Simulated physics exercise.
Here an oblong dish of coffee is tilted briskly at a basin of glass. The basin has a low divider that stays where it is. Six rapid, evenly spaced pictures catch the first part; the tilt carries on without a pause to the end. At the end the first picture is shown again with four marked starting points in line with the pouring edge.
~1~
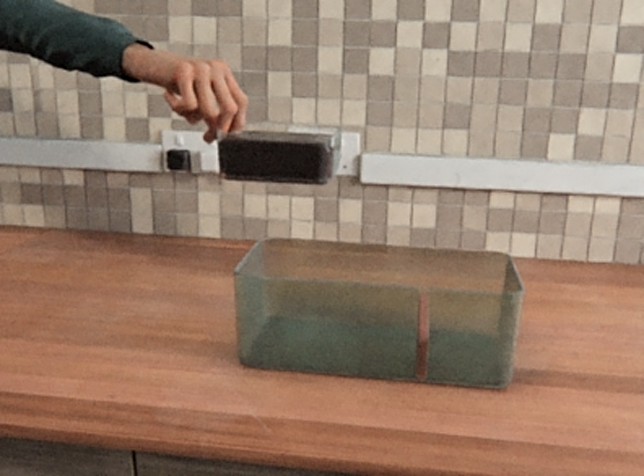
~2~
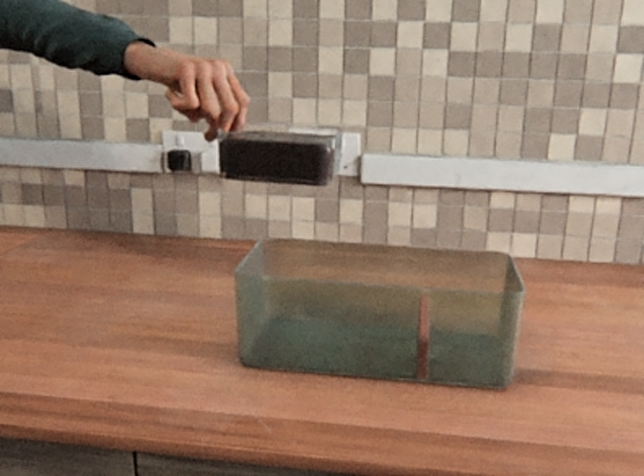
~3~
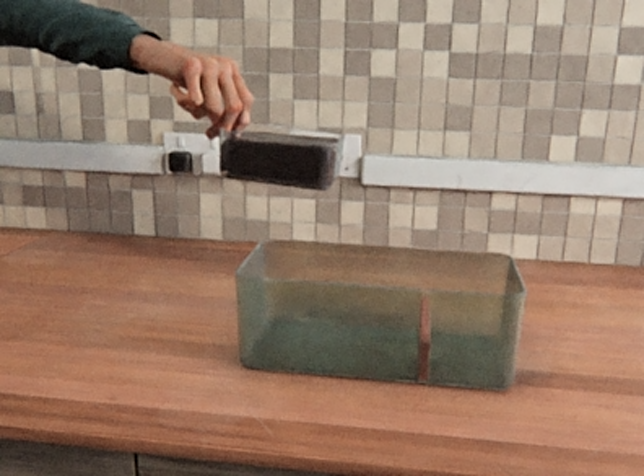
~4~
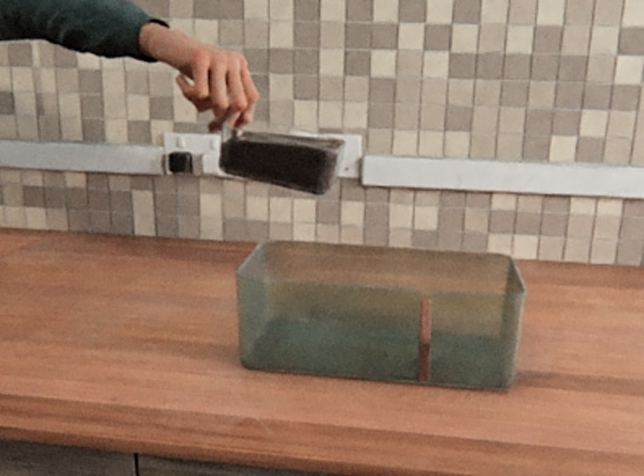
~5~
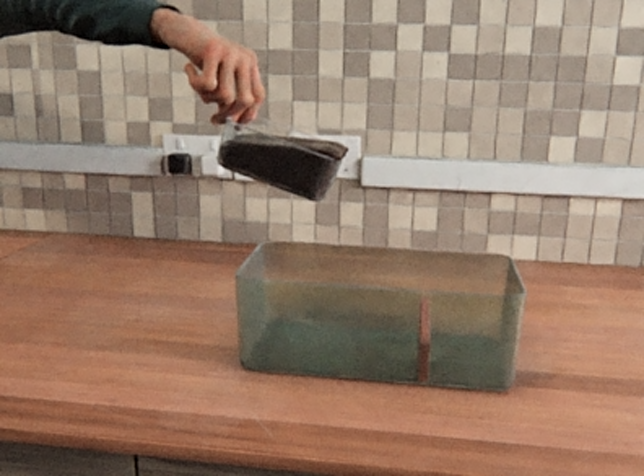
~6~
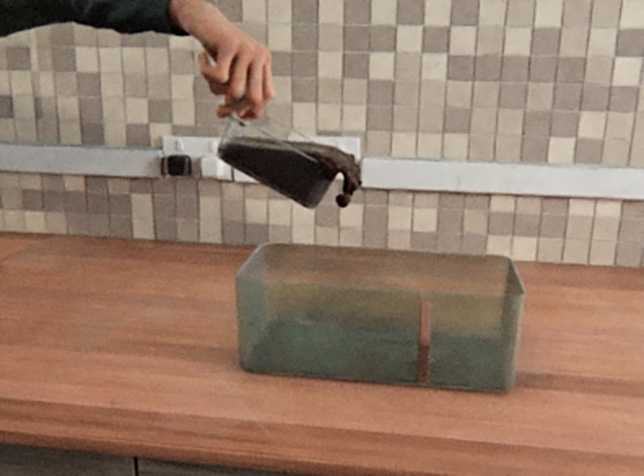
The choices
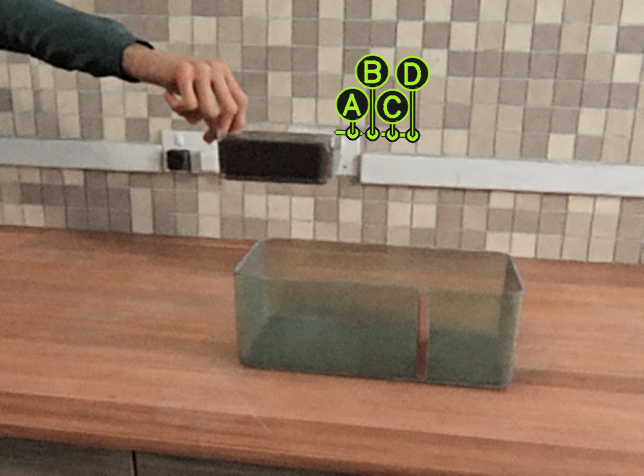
A small clear dish of dark coffee, held by a hand above a glass basin, tilted down to the right, slowly at first and then more steeply, until some coffee slipped over its lip.
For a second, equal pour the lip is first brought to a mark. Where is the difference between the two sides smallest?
The best spot is B.
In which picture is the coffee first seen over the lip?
In picture 5.
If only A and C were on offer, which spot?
C it is.
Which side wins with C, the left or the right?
The right one.
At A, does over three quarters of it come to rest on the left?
Yes.
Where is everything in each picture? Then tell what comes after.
In the first frame, upright, lip at (336, 132); basin from (238, 362) to (511, 385); top of the wall at (424, 315); nothing has left yet.
In the second frame, upright, lip at (337, 133); nothing has left yet.
In the third frame, tipped about 5°, lip at (339, 138); nothing has left yet.
In the fourth frame, tipped about 10°, lip at (341, 145); nothing has left yet.
In the fifth frame, tipped about 18°, lip at (341, 154); coffee is over the lip, down to (345, 155).
In the sixth frame, tipped about 27°, lip at (340, 164); coffee is over the lip, down to (347, 202).
On the marked copy, A at (352, 132); B at (372, 133); C at (392, 134); D at (412, 135).
With A, about 92 % ends left of the wall and 7 % right of it.
With B, about 50 % ends left of the wall and 49 % right of it.
With C, about 30 % ends left of the wall and 69 % right of it.
With D, about 22 % ends left of the wall and 78 % right of it.
